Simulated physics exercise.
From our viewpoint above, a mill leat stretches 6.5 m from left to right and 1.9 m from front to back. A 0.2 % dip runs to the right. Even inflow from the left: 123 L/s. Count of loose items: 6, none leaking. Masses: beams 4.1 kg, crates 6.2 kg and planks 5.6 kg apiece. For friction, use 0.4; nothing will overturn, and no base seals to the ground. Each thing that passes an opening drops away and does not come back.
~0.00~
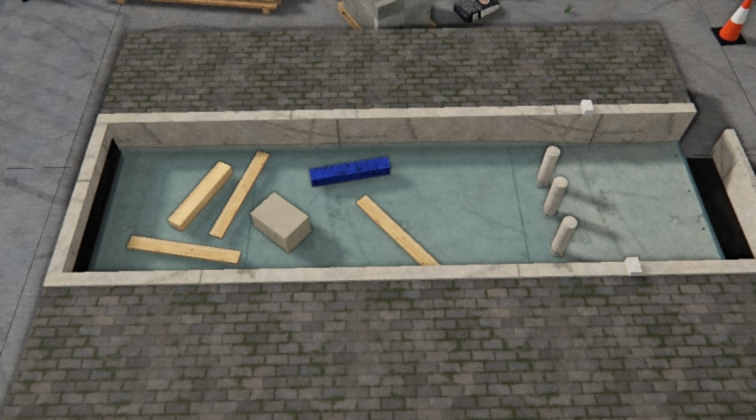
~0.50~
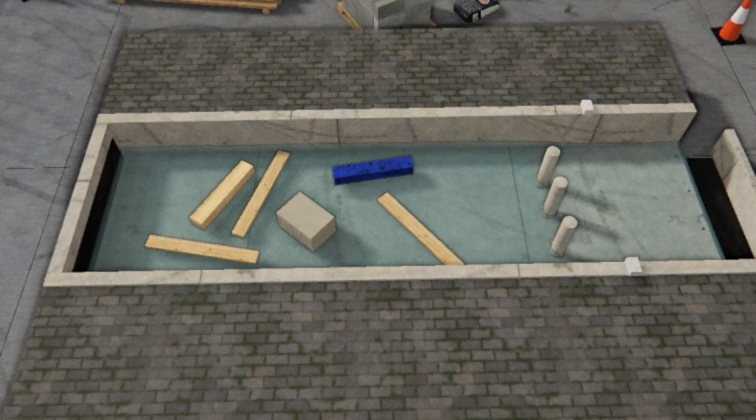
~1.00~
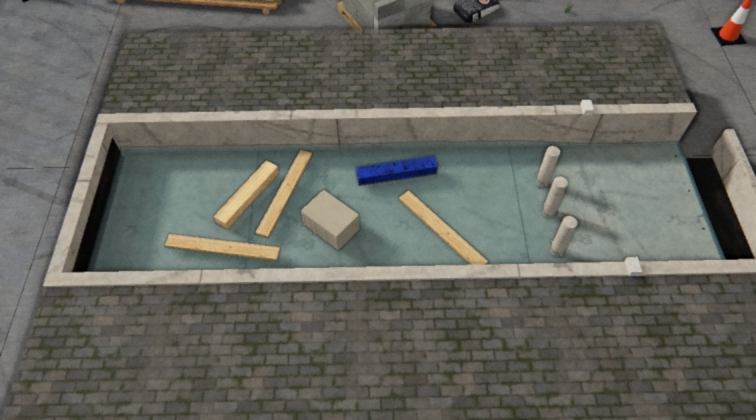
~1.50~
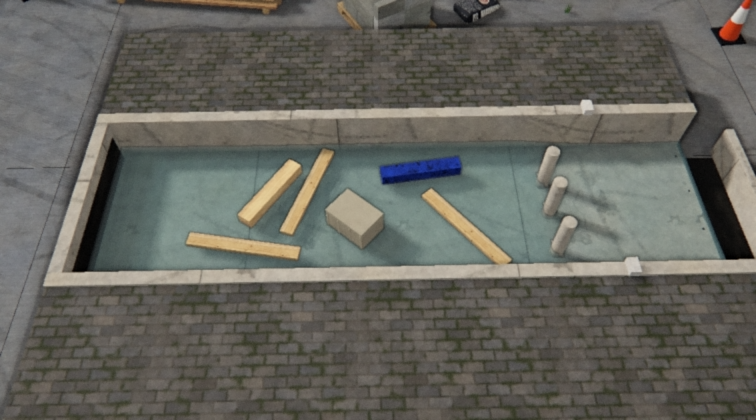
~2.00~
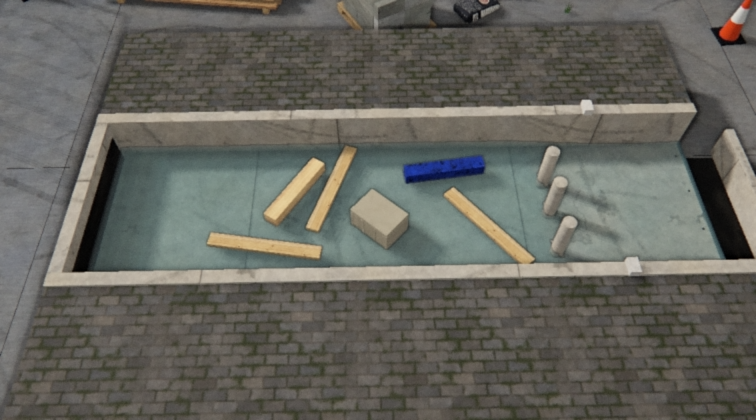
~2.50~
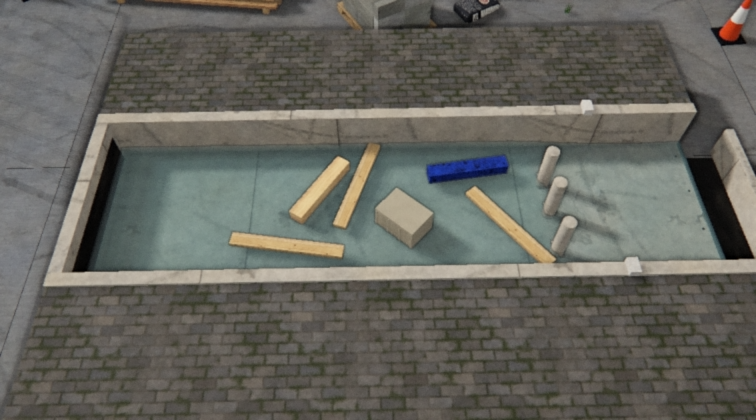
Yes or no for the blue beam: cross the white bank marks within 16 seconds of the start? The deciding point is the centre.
My call is that the blue beam clears the marks in time.
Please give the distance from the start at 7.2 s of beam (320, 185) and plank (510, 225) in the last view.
Answer, in order asked: 400 cm, 150 cm.
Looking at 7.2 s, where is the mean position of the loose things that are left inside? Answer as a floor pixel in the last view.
Roughly at (530, 205).
After 3.5 s the blue beam is near (518, 162), 1.9 m from its start, afloat; 0 of 6 are over the mark; 6 afloat.
After 7.2 s the blue beam has gone out; 1 of 6 are over the mark; 5 afloat.
After 12.0 s the blue beam has gone out; 3 of 6 are over the mark; 3 afloat.
After 16.0 s the blue beam has gone out; 3 of 6 are over the mark; 3 afloat.
